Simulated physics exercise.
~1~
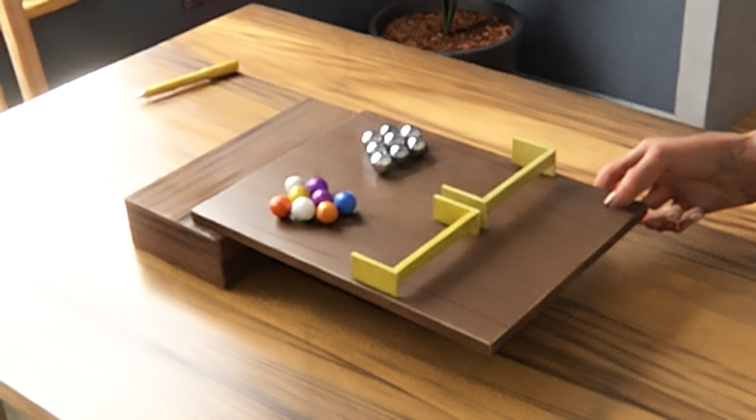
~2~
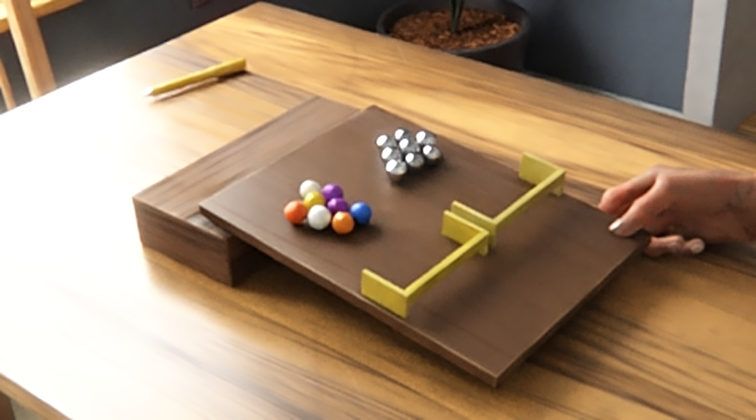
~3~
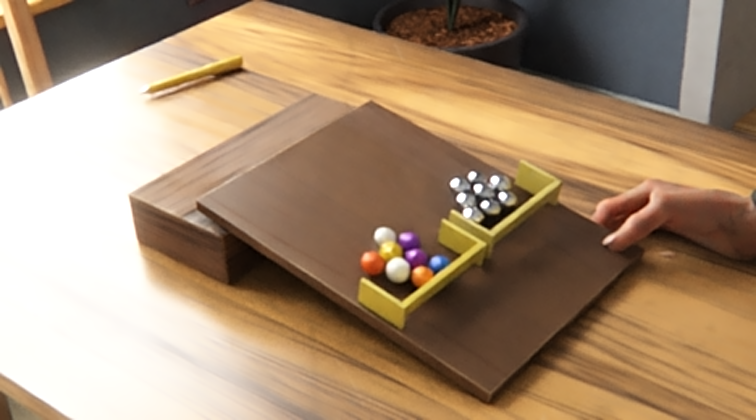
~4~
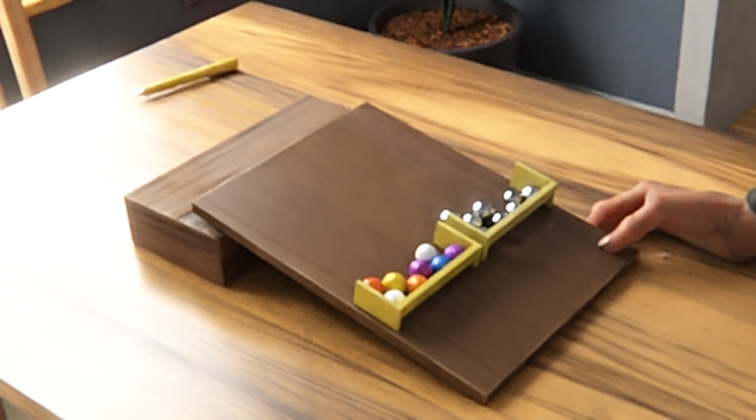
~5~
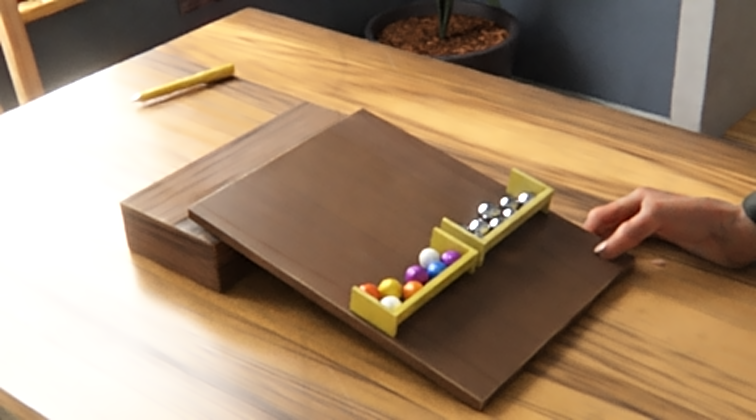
On a wooden table, a hand lowers a board and balls roll behind yellow bars.
